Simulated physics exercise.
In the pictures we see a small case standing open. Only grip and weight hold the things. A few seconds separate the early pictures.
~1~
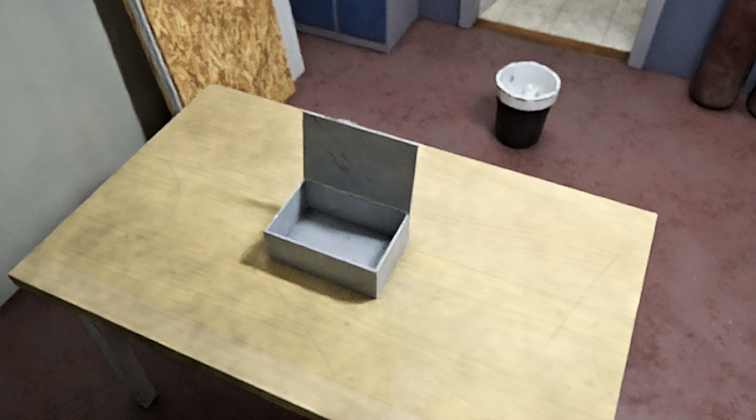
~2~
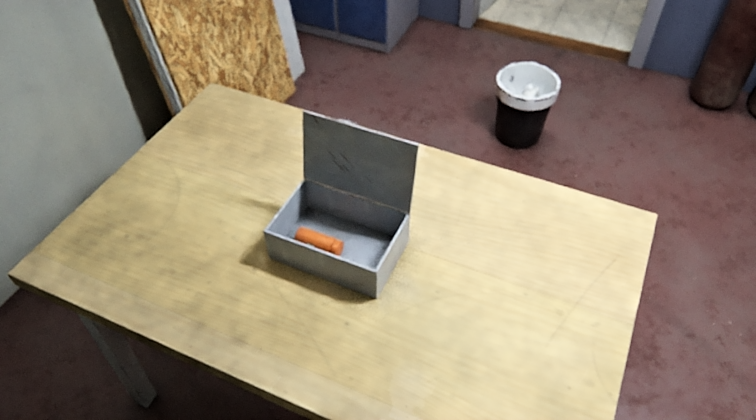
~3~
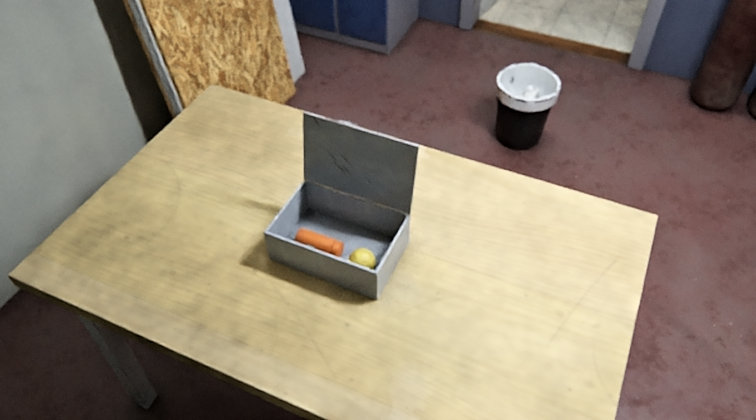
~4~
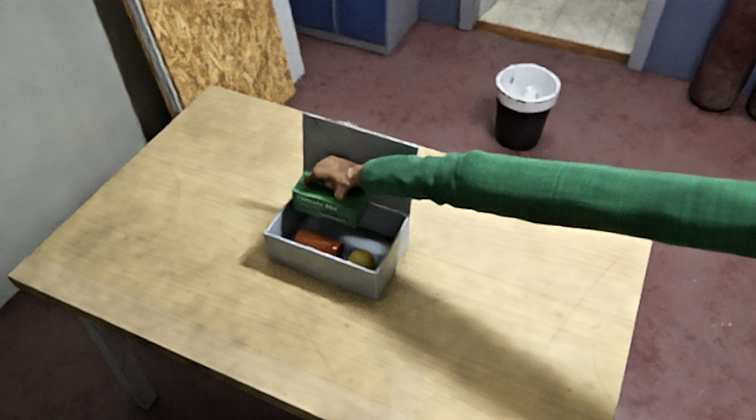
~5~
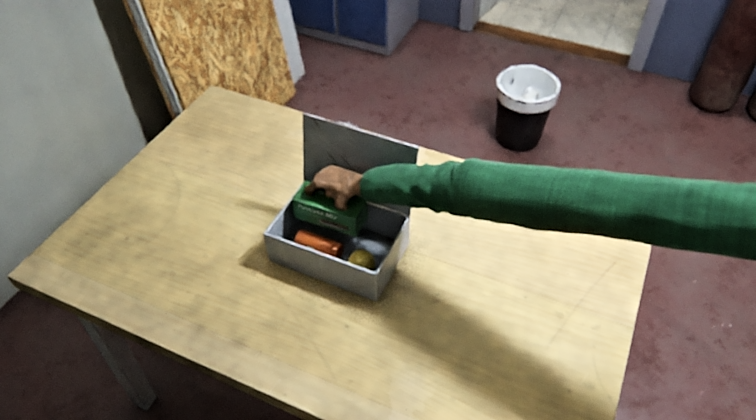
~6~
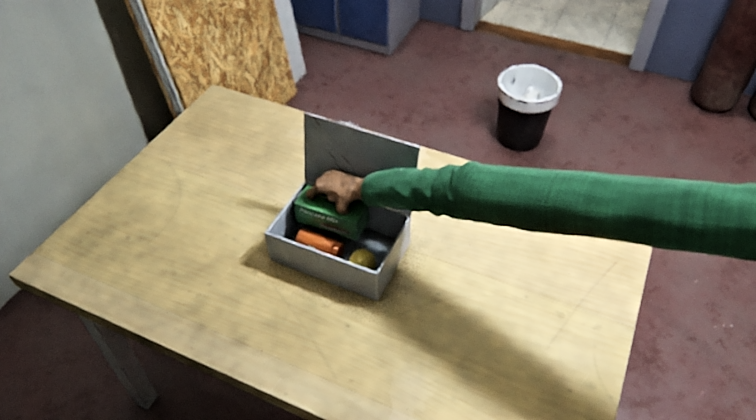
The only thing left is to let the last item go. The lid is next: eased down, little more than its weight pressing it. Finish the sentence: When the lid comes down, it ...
When the lid comes down, it meets the rim.
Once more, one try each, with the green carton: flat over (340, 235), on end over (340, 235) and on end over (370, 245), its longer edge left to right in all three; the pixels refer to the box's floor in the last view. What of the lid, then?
1: Closed. 2: Open. 3: Open.
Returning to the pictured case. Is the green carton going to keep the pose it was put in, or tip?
Well, the green carton stays just as set.
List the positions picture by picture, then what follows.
In the first picture, the last thing is not in view yet.
In the second picture, the last thing is not in view yet; orange shaker (319, 243).
In the third picture, the last thing is not in view yet; orange shaker (319, 244).
The fourth picture shows coming down; green carton (330, 200); orange shaker (319, 245).
The fifth picture shows coming down; green carton (330, 208); orange shaker (319, 245).
The sixth picture shows in place under the hand; green carton (332, 212); orange shaker (320, 245).
Then, 1.30 s after the last picture, lid 78° above the rim; green carton slid a little near (333, 226).
Then, 1.90 s after the last picture, lid 37° above the rim; green carton slid a little near (333, 226).
At rest, lid shut; moved from the start, green carton; the other 2 in place. Seen from the same camera at the end, green carton near (333, 226).
